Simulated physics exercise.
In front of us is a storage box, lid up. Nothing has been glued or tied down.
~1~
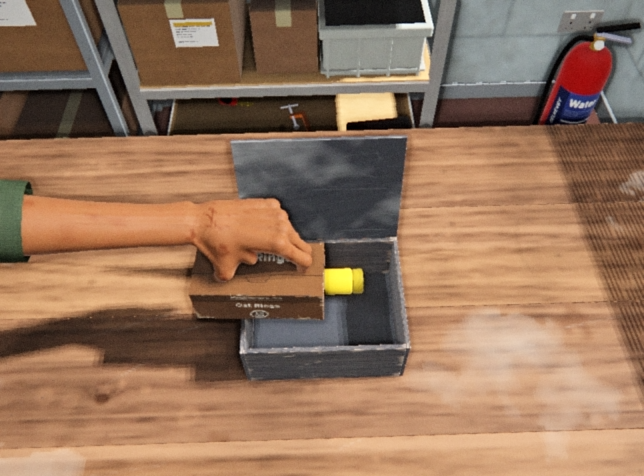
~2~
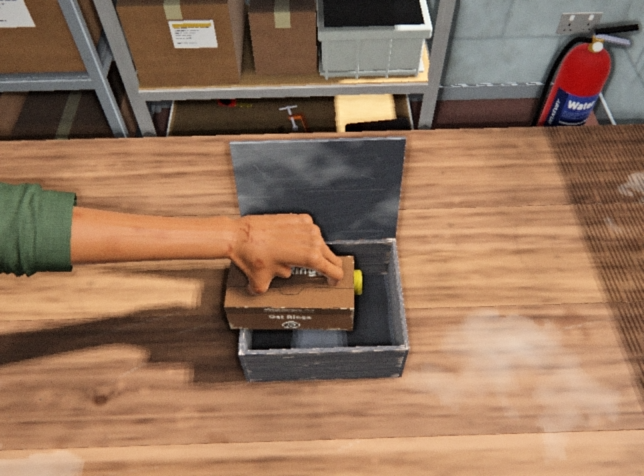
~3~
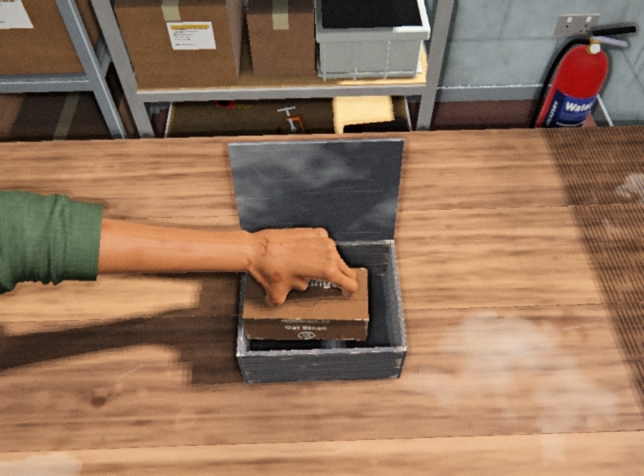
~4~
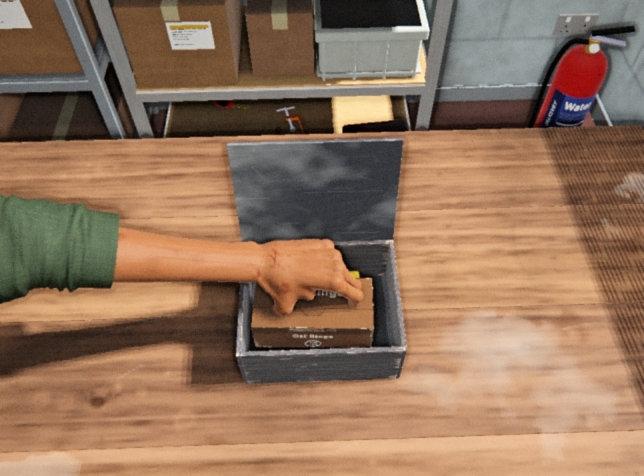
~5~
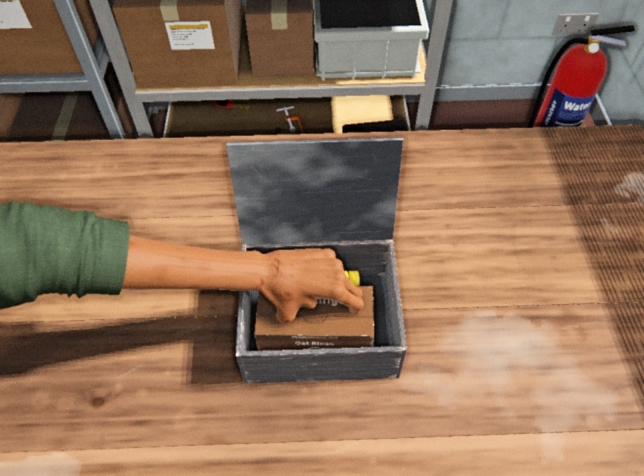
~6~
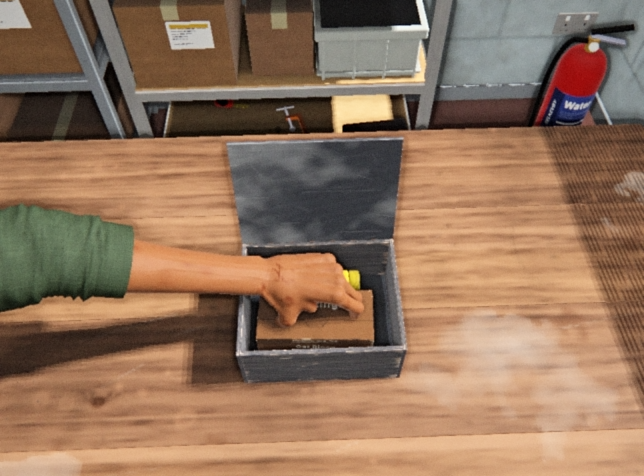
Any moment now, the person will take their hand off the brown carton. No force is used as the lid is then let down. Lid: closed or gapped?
The lid is going to go down completely.
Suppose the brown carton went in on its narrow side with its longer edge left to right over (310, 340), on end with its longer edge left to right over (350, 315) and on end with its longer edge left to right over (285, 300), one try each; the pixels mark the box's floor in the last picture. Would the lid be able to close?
In the first case it closes; in the second case it stays ajar; in the third case it stays ajar.
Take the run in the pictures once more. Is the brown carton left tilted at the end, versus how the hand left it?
By the end it has kept its angle.
Then, 1.50 s after the last picture, lid 66° above the rim.
Then, 2.00 s after the last picture, lid 31° above the rim.
At rest, lid shut; both in place. Seen from the same camera at the end, brown carton near (316, 324).
